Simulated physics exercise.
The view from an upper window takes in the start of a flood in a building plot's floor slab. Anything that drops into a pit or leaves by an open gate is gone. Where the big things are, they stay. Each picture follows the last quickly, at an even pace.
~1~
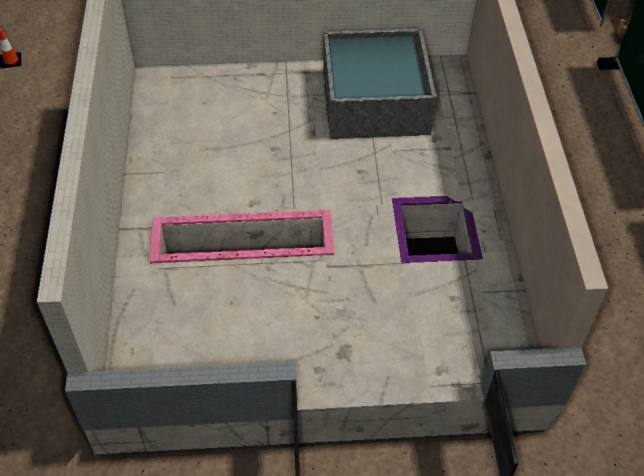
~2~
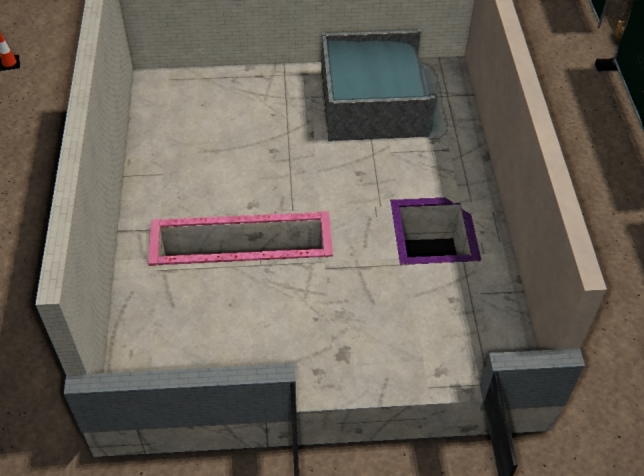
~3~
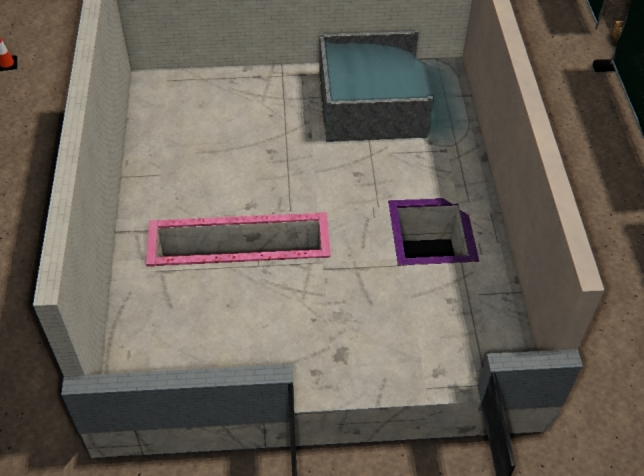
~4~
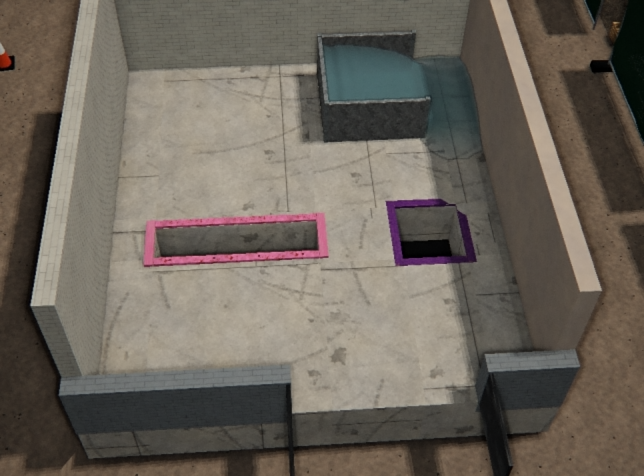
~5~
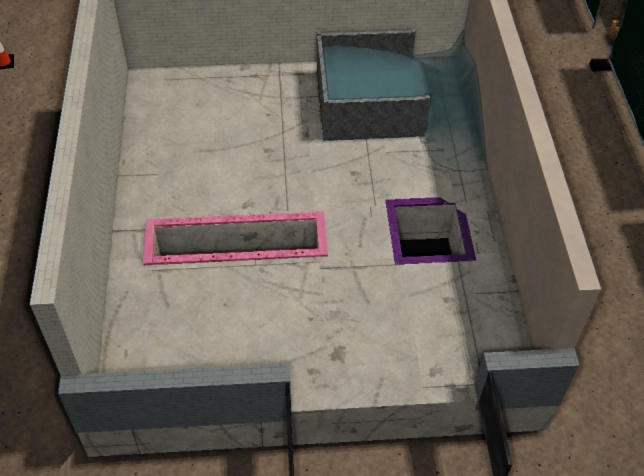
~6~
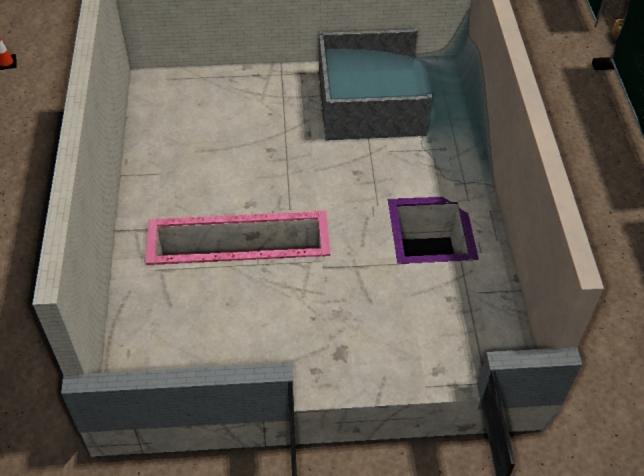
Water poured out of the right side of a dark stone tank at the back of a walled concrete floor, spread to the right-hand wall, then crept forward along it, toward the viewer.
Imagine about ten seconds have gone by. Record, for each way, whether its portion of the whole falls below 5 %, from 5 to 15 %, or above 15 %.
Recorded: The gate: From 5 to 15 %; the pink pit: Below 5 %; the purple pit: Above 15 %.
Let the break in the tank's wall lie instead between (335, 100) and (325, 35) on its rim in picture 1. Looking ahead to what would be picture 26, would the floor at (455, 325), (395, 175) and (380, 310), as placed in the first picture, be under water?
Result, in sequence: Untouched by the flood; untouched by the flood; untouched by the flood.
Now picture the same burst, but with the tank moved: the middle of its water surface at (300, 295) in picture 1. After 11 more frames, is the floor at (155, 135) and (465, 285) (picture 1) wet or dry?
Untouched, swamped.
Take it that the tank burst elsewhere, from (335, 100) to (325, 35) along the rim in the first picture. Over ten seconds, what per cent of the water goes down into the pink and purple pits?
Result - pink: 25 %; purple: 6 %.
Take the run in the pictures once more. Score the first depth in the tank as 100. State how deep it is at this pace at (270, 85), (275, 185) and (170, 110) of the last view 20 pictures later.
I'd say around 2 per cent, then 0 per cent, then 2 per cent.
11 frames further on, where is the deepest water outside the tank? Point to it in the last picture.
Somewhere around pixel (426, 74).
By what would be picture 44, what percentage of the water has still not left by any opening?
Around 66 in a hundred.
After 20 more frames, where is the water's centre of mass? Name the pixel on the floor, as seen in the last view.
Centre: Close to (377, 134).
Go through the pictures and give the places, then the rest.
The first frame shows still water in the water tank at (378, 67).
In the second frame, the front is at a hidden place, out from the gap at (420, 91).
In the third frame, the front is at (438, 63), out from the gap at (417, 93).
In the fourth frame, water pours out at (415, 95) and has run to (459, 58).
In the fifth frame, water pours out at (414, 93) and has run to (486, 166).
In the sixth frame, water pours out at (416, 93) and has run to (493, 183).
A moment on, water covers 10 % of the floor; the gate 0 %, the pink pit 0 %, the purple pit 1 %.
Next, water covers 25 % of the floor; the gate 0 %, the pink pit 0 %, the purple pit 9 %.
Then, water covers 35 % of the floor; the gate 2 %, the pink pit 0 %, the purple pit 19 %.
Later, water covers 55 % of the floor; the gate 6 %, the pink pit 0 %, the purple pit 28 %.
In the end, water covers 65 % of the floor; the gate 10 %, the pink pit 0 %, the purple pit 36 %.
